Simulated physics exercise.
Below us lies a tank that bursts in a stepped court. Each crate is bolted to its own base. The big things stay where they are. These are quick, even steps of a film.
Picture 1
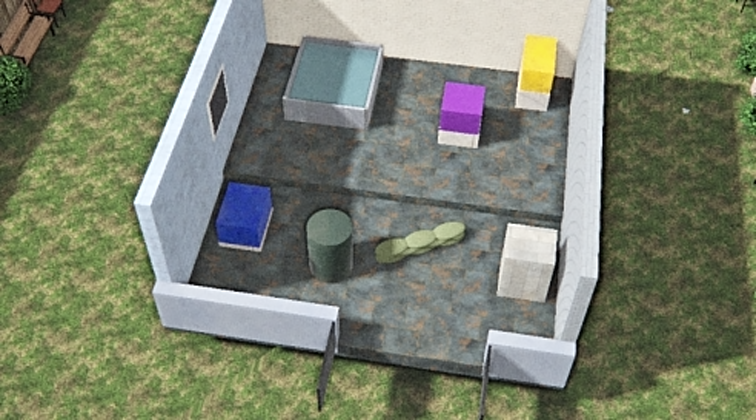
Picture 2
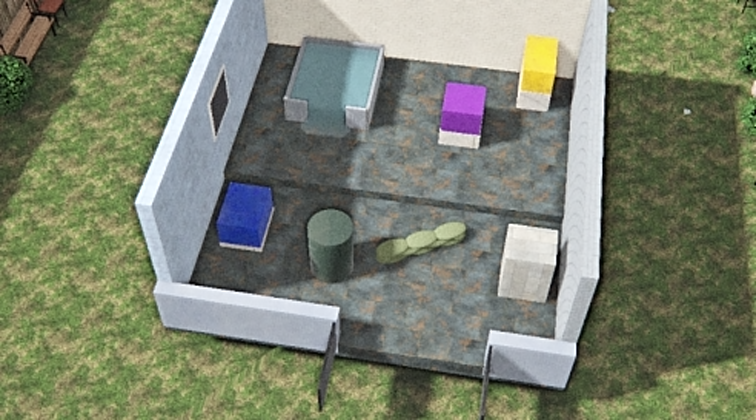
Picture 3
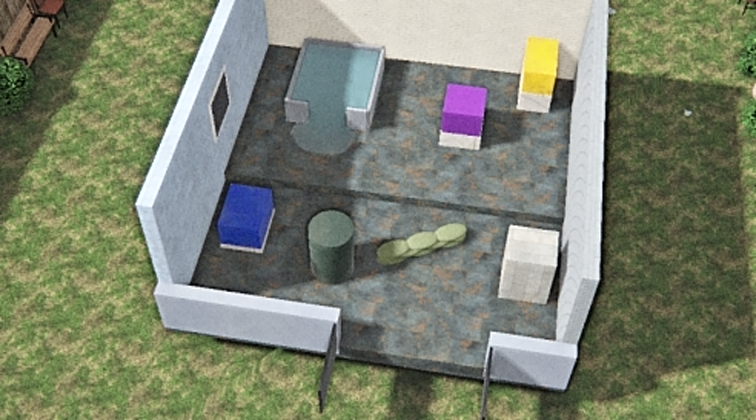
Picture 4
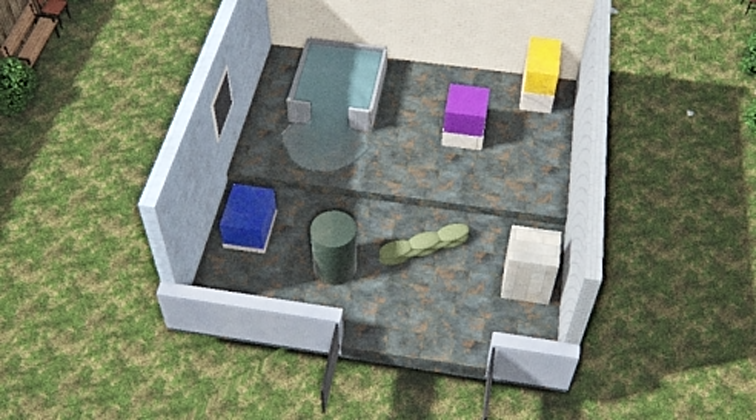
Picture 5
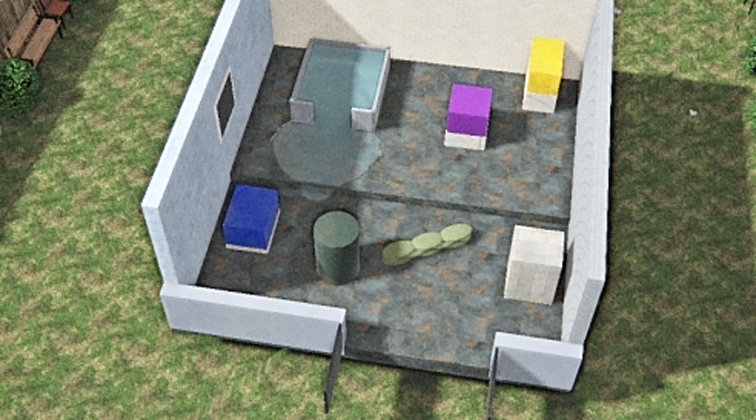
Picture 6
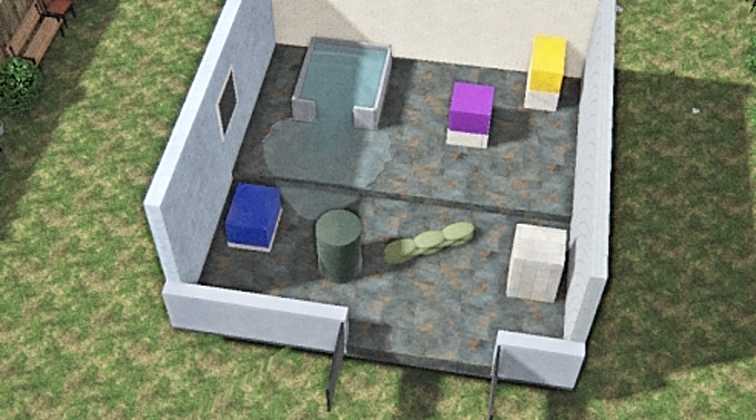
Walled court with coloured blocks seen from above, a tank at the back bursting open and water spreading forward across the floor.
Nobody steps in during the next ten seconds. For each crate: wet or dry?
The yellow crate stays dry; the purple crate stays dry; the blue crate gets wet.
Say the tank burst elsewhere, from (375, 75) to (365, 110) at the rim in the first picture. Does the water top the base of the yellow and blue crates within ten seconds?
One by one: The yellow one is spared; the blue one is safe.
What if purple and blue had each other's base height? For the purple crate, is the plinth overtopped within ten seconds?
One by one: Purple crate escapes it.
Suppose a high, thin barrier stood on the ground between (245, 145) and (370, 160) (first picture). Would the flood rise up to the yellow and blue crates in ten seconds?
Yellow crate is spared; blue crate escapes it.
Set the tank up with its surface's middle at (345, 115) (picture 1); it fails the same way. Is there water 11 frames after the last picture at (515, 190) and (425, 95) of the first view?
In turn: Free of water, free of water.
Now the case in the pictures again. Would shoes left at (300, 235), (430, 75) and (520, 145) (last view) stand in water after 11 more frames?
One after the other: Under water, free of water, clear.
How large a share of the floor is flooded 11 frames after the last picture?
Some 30 per cent.
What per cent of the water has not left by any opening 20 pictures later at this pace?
About 100 per cent.
A moment on, water covers 20 % of the floor; the yellow crate not reached, the purple crate not reached, the blue crate water round its plinth.
Next, water covers 30 % of the floor; the yellow crate not reached, the purple crate not reached, the blue crate water round its plinth.
Then, water covers 35 % of the floor; the yellow crate not reached, the purple crate not reached, the blue crate water round its plinth.
Later, water covers 40 % of the floor; the yellow crate not reached, the purple crate not reached, the blue crate water round its plinth.
In the end, water covers 50 % of the floor; the yellow crate stayed above the water, the purple crate stayed above the water, the blue crate was topped.
